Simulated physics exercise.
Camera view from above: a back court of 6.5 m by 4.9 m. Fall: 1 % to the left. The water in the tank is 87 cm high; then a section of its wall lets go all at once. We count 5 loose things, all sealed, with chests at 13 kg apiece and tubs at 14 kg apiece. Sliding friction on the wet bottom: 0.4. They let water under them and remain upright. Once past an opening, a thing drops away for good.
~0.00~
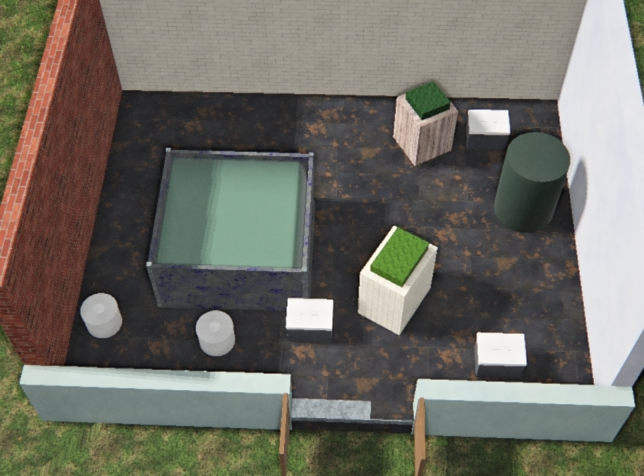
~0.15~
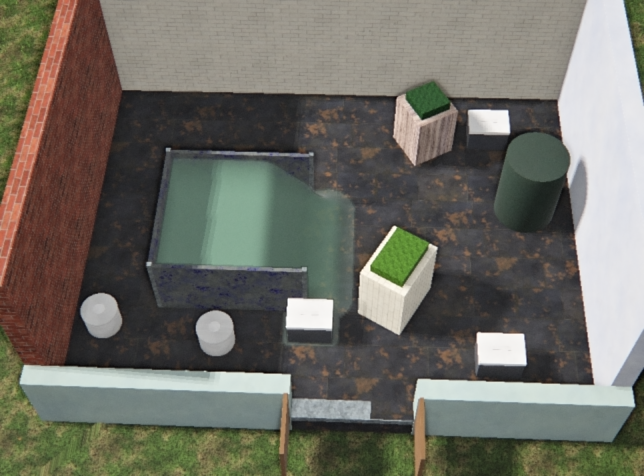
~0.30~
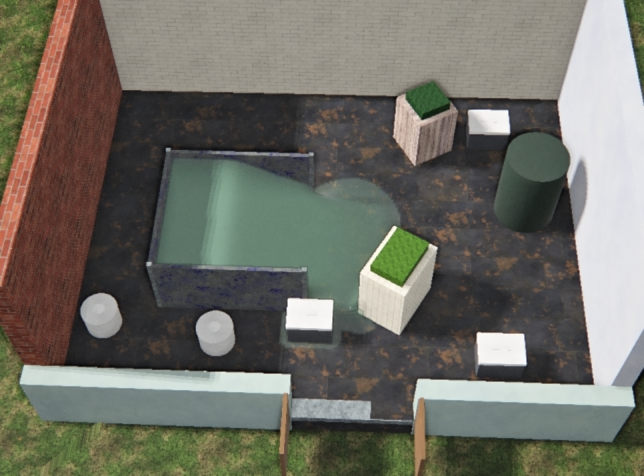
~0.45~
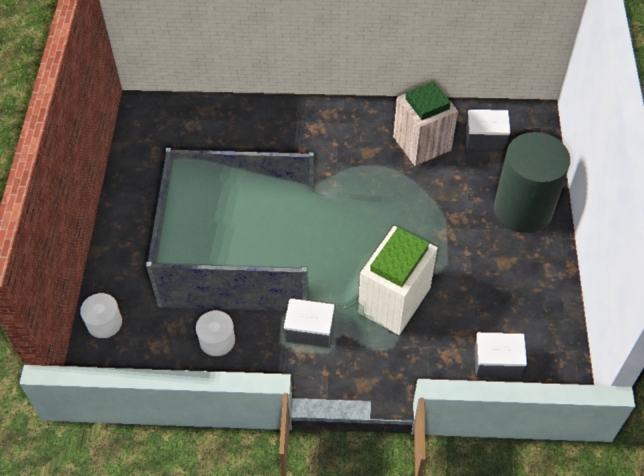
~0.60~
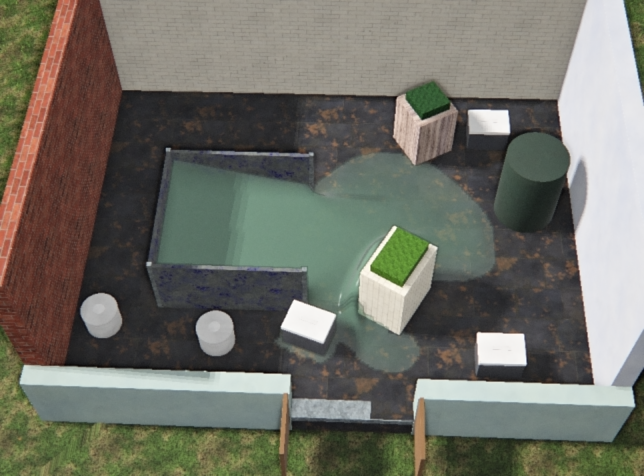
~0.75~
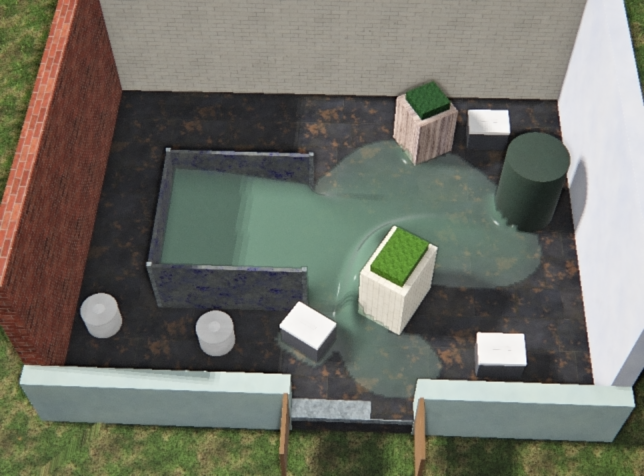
Green water pours from the tank's right side, spreads around planters and nudges a white box.
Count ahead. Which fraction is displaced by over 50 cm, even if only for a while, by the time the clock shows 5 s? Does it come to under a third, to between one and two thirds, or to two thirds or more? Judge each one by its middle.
Between one and two thirds.
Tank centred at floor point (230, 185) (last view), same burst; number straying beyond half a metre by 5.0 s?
So the tally would be 4.
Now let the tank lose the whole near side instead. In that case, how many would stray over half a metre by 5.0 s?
So the tally would be 4.
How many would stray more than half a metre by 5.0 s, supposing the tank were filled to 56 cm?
Count under that change: 3.
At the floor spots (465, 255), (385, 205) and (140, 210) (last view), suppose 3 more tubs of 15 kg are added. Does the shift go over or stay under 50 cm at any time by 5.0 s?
Reading them off in order: Clears the mark, clears the mark, not beyond.
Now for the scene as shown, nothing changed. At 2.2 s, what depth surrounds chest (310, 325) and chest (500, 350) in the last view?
Roughly 2 and 4 cm.
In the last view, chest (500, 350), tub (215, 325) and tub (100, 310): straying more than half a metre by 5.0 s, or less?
One by one: Above the line; below the line; below the line.
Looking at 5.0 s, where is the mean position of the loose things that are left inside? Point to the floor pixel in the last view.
Centre of the remaining things: Roughly (273, 272).
After 1.1 s 0 of 5 are over 50 cm from their spots; 0 afloat.
After 2.2 s 1 of 5 are over 50 cm from their spots; 0 afloat.
After 3.5 s 3 of 5 are over 50 cm from their spots; 2 afloat.
After 5.0 s 3 of 5 are over 50 cm from their spots, and 3 have been at some point; 2 afloat.
